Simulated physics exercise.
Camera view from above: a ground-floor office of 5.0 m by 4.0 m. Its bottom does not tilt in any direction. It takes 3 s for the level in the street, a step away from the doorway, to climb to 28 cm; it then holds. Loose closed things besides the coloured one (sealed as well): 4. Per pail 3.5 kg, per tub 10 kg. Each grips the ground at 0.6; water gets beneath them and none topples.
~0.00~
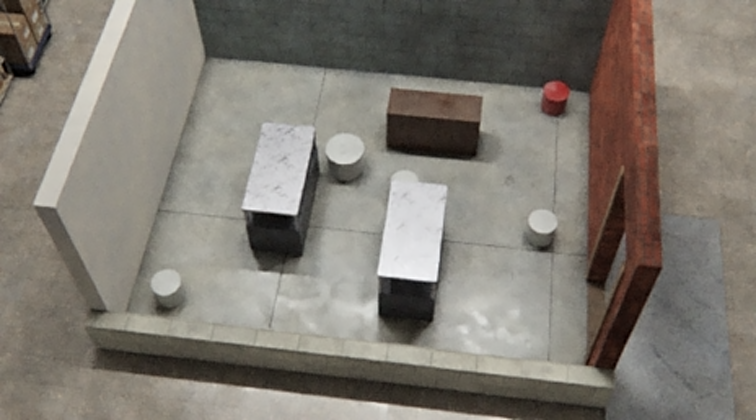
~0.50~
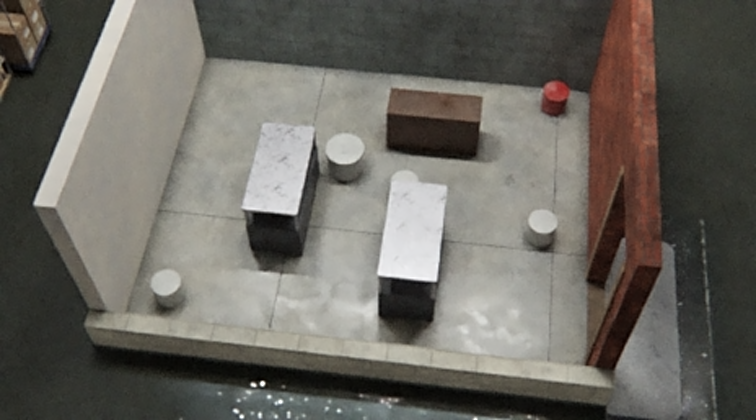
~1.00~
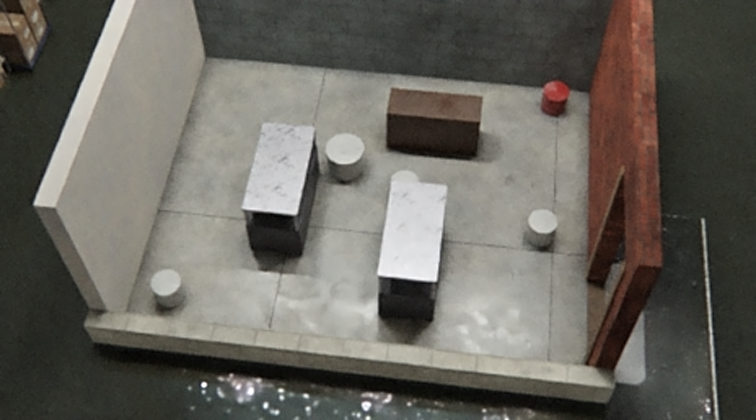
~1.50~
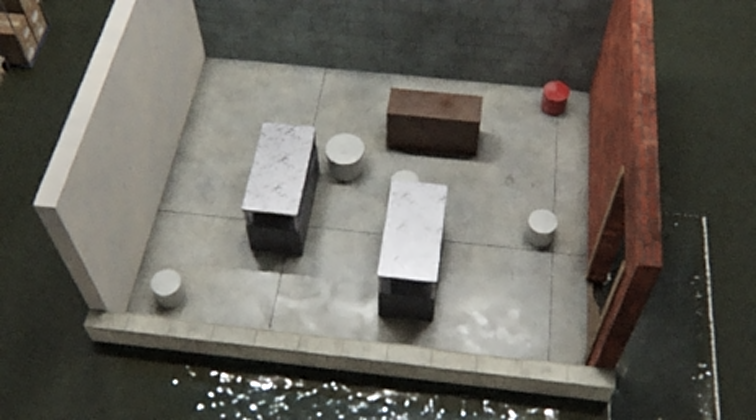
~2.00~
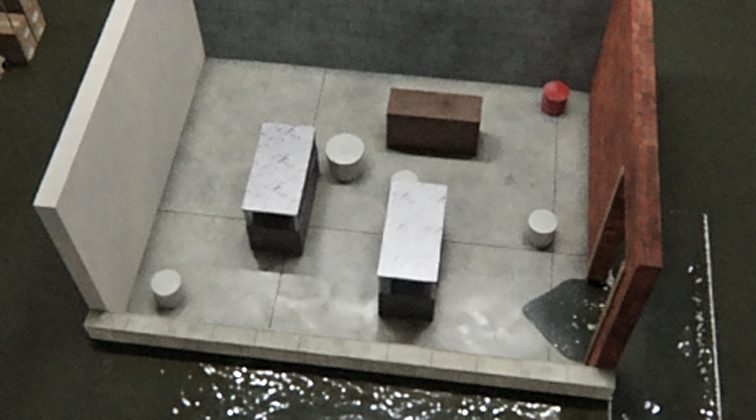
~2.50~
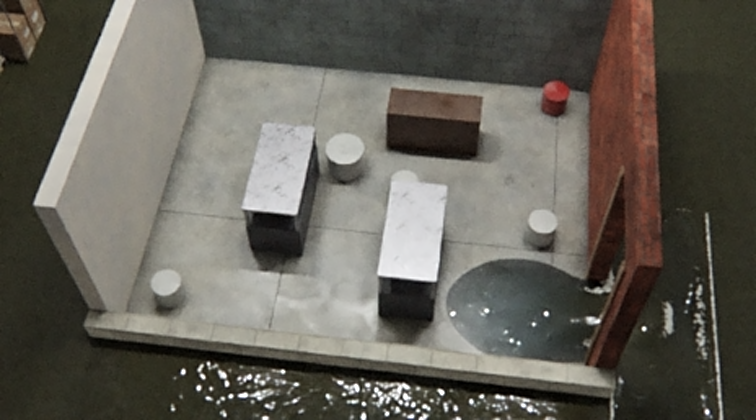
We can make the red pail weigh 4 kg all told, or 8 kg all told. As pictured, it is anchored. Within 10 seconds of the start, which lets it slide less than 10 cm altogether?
I would say both masses fall short.
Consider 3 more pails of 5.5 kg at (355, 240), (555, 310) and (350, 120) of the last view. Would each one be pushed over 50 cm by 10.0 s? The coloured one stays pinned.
Listed in turn, they go beneath the bar, over the bar, beneath the bar.
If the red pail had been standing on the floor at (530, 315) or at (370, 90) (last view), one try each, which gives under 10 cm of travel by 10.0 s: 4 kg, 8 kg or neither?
Well, at the first spot no weight will do, and at the second you need the heavier weight.
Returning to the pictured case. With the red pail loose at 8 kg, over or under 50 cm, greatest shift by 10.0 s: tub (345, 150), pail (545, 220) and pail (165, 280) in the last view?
First below the mark, second below the mark, third above the mark.
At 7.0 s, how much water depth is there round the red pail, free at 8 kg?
Depth: Approx. 8 cm.
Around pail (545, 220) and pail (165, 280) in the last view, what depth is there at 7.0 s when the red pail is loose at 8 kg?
Around 3 cm and 10 cm.
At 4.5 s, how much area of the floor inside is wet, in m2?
My estimate is roughly 7.5 m2.
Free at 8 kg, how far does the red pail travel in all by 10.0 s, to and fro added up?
Total distance: Near 120 cm.
After 3.5 s the red pail would be 0 cm from its start with 4 kg and 0 cm from its start with 8 kg; 0 cm of water round it then.
After 4.5 s the red pail would be 0 cm from its start with 4 kg and 0 cm from its start with 8 kg; 0 cm of water round it then.
After 7.0 s the red pail would be 7 cm from its start with 4 kg and 0 cm from its start with 8 kg; 8 cm of water round it then.
After 10.0 s the red pail would be 178 cm from its start with 4 kg and 126 cm from its start with 8 kg; 6 cm of water round it then.
